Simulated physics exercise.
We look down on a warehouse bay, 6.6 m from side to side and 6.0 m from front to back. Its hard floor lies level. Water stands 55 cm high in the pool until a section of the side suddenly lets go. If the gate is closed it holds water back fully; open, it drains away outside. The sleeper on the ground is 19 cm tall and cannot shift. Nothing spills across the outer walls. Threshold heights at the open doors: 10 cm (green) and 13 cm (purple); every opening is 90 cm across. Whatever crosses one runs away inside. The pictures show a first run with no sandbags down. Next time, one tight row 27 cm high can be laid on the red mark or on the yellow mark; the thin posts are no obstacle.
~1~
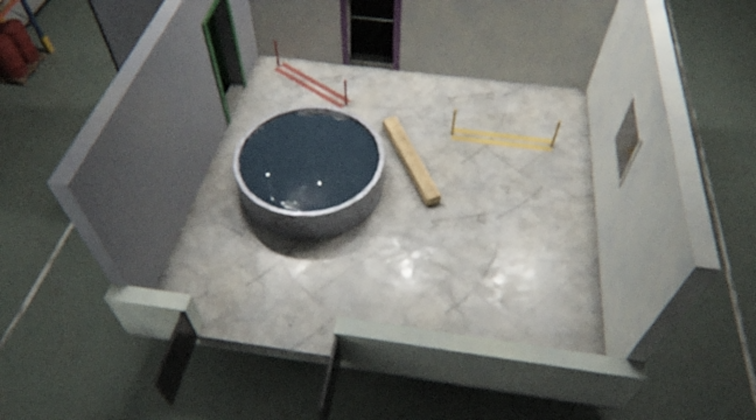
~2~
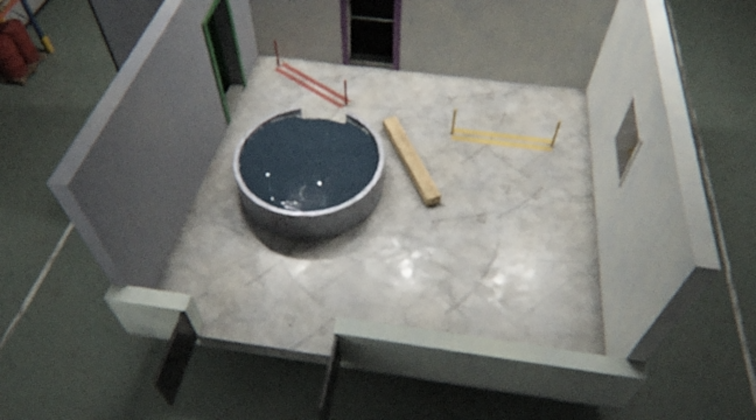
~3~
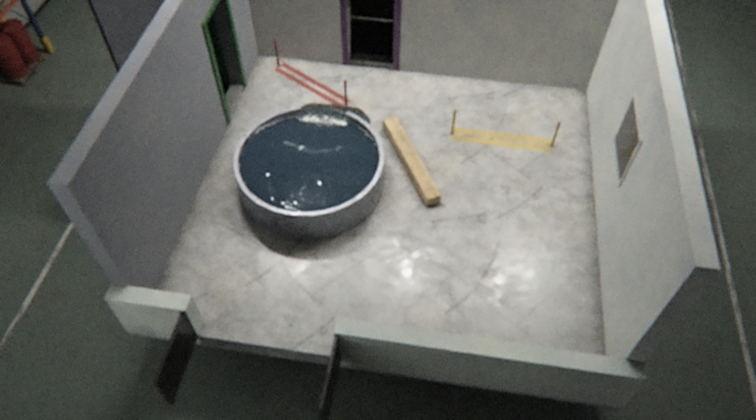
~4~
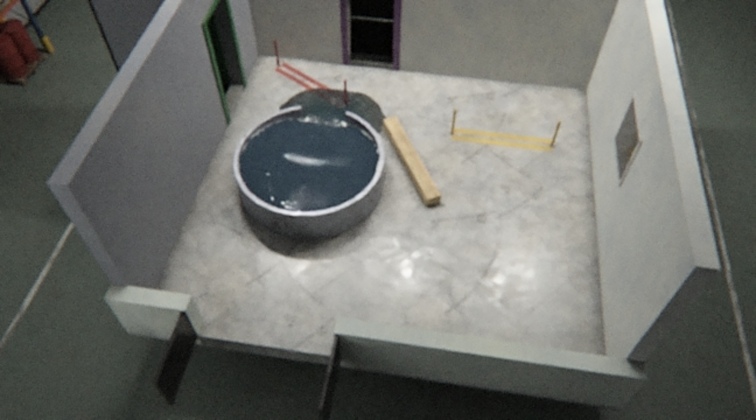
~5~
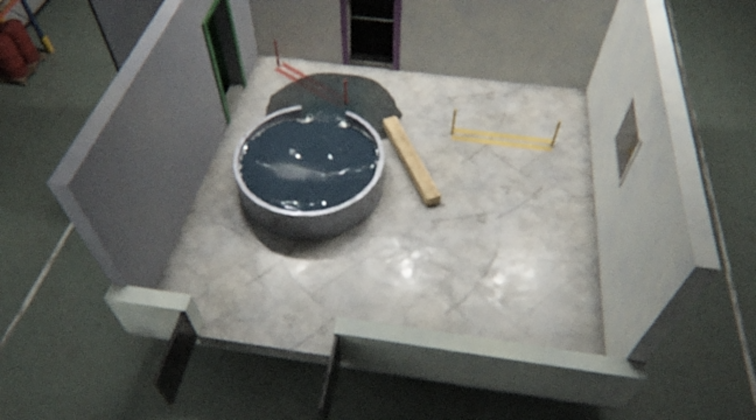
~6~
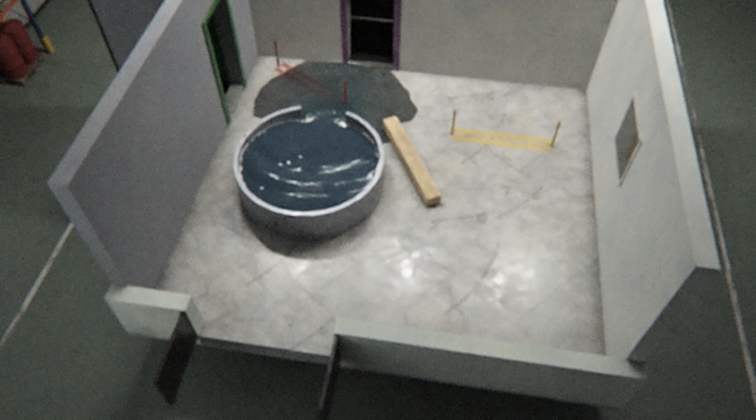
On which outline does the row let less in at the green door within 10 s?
Lay them on the yellow one.
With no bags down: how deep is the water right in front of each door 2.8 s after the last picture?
Depths in cm: Green 9, purple 19.
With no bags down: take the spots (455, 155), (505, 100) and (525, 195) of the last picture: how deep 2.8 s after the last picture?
Roughly 0, 4 and 0 cm, in turn.
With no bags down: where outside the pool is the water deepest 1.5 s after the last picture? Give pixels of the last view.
Near (259, 56).
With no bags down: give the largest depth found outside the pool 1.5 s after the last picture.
About 32 cm.
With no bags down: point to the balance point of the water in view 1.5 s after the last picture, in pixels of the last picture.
At about (323, 144).
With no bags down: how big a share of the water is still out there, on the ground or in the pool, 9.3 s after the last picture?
Roughly 88 in a hundred.
Then, 0.7 s after the last picture water covers 20 % of the floor and is deepest (28 cm) near (336, 65) in the run without bags; in at the green door, 0 L with no bags, 0 L with the row on red, 0 L on yellow.
Then, 1.5 s after the last picture water covers 20 % of the floor and is deepest (32 cm) near (259, 56) in the run without bags; in at the green door, 0 L with no bags, 18 L with the row on red, 0 L on yellow.
Then, 2.8 s after the last picture water covers 40 % of the floor and is deepest (22 cm) near (259, 56) in the run without bags; in at the green door, 0 L with no bags, 62 L with the row on red, 0 L on yellow.
Then, 5.3 s after the last picture water covers 60 % of the floor and is deepest (16 cm) near (267, 57) in the run without bags; in at the green door, 3 L with no bags, 140 L with the row on red, 3 L on yellow.
Then, 9.3 s after the last picture water covers 90 % of the floor and is deepest (10 cm) near (259, 149) in the run without bags; in at the green door, 3 L with no bags, 175 L with the row on red, 3 L on yellow.
